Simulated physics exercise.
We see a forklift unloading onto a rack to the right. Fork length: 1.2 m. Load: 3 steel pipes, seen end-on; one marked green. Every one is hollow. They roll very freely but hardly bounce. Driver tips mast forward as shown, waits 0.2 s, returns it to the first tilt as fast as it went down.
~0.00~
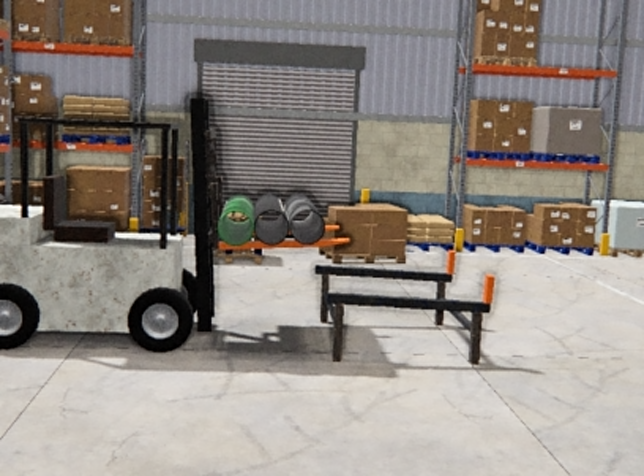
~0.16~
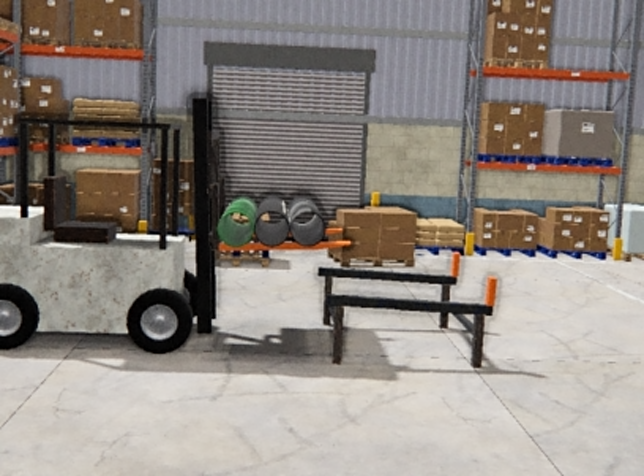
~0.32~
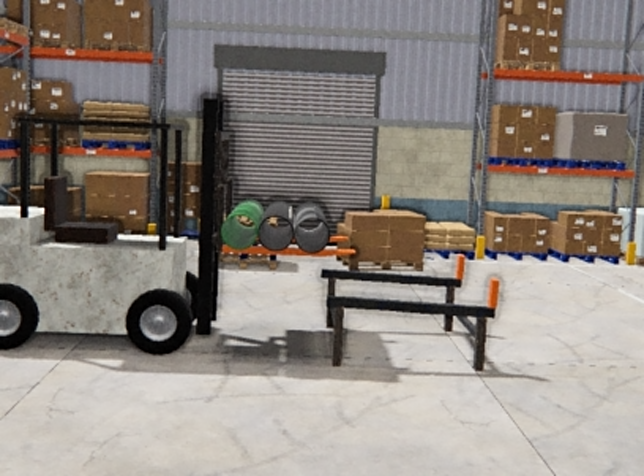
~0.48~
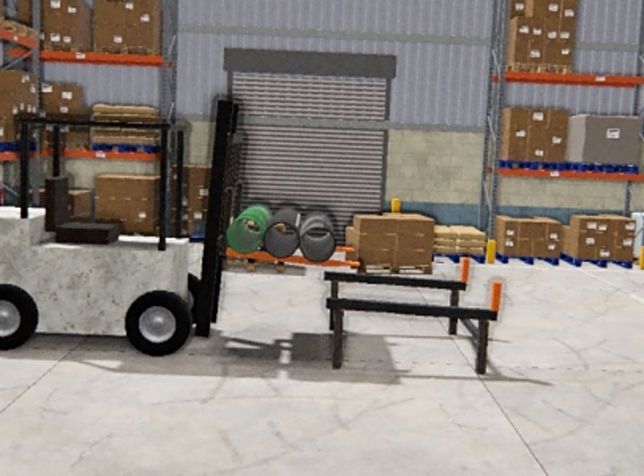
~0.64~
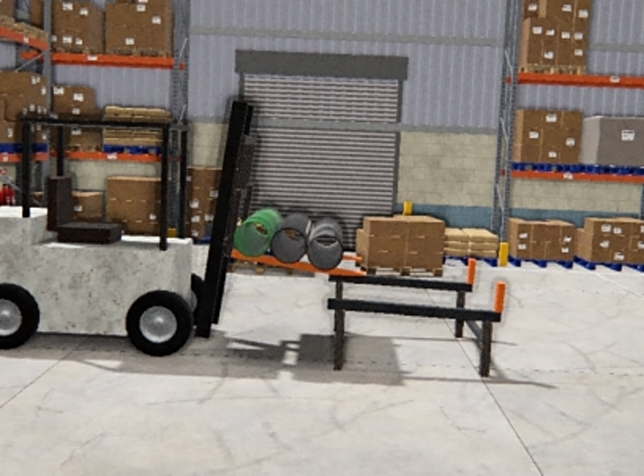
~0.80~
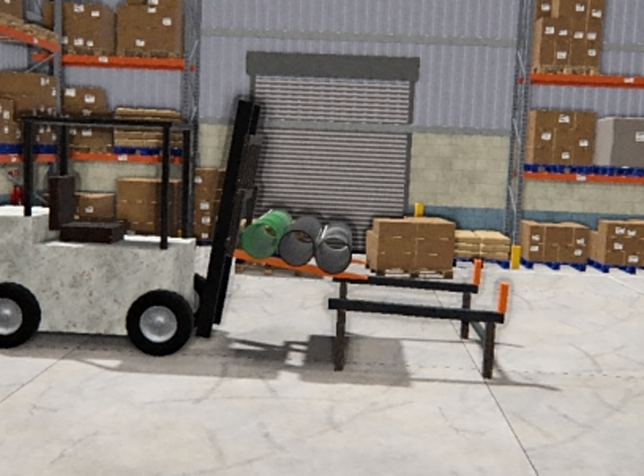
We see a forklift holding one green and two gray cylinders on orange forks beside a low, dark rack. The mast tilts forward to the right, and the forks go from slightly raised to angled downward, the cylinders shifting slightly rightward.
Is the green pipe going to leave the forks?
Yes - it ends up off the forks.
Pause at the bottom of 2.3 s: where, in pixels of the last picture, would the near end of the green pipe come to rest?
It would finish close to (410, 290) in the last picture.
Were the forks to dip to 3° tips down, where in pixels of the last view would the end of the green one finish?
Near pixel (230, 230).
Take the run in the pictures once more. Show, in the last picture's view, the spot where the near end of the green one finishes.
Around (407, 287).
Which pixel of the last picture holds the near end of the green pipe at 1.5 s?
Roughly at (307, 233) in the last picture.
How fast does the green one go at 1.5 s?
Estimate: Some 0.7 m/s.
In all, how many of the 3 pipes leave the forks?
Tally at the end: 3.
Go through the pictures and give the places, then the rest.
Green at (236, 229); forks 3° tips up; tips at (346, 241); 3 of the 3 lie directly on the forks, in the first picture.
Green at (235, 230); forks 3° tips up, in the second picture.
Green at (239, 232); forks level, in the third picture.
Green at (245, 237); forks 4° tips down; tips at (356, 264), in the fourth picture.
Green at (252, 240); forks 8° tips down, in the fifth picture.
Green at (259, 241); forks 9° tips down; tips at (364, 277), in the sixth picture.
After 1.5 s, green is on the forks, 45 cm from the tips, rolling right; 1 of 3 has left the forks.
After 2.3 s, green is on the rack, 120 cm from the rack's far end, rolling right; 3 of 3 have left the forks.
At rest (3.4 s), green is on the rack, 85 cm from the rack's far end; 3 of 3 have left the forks.
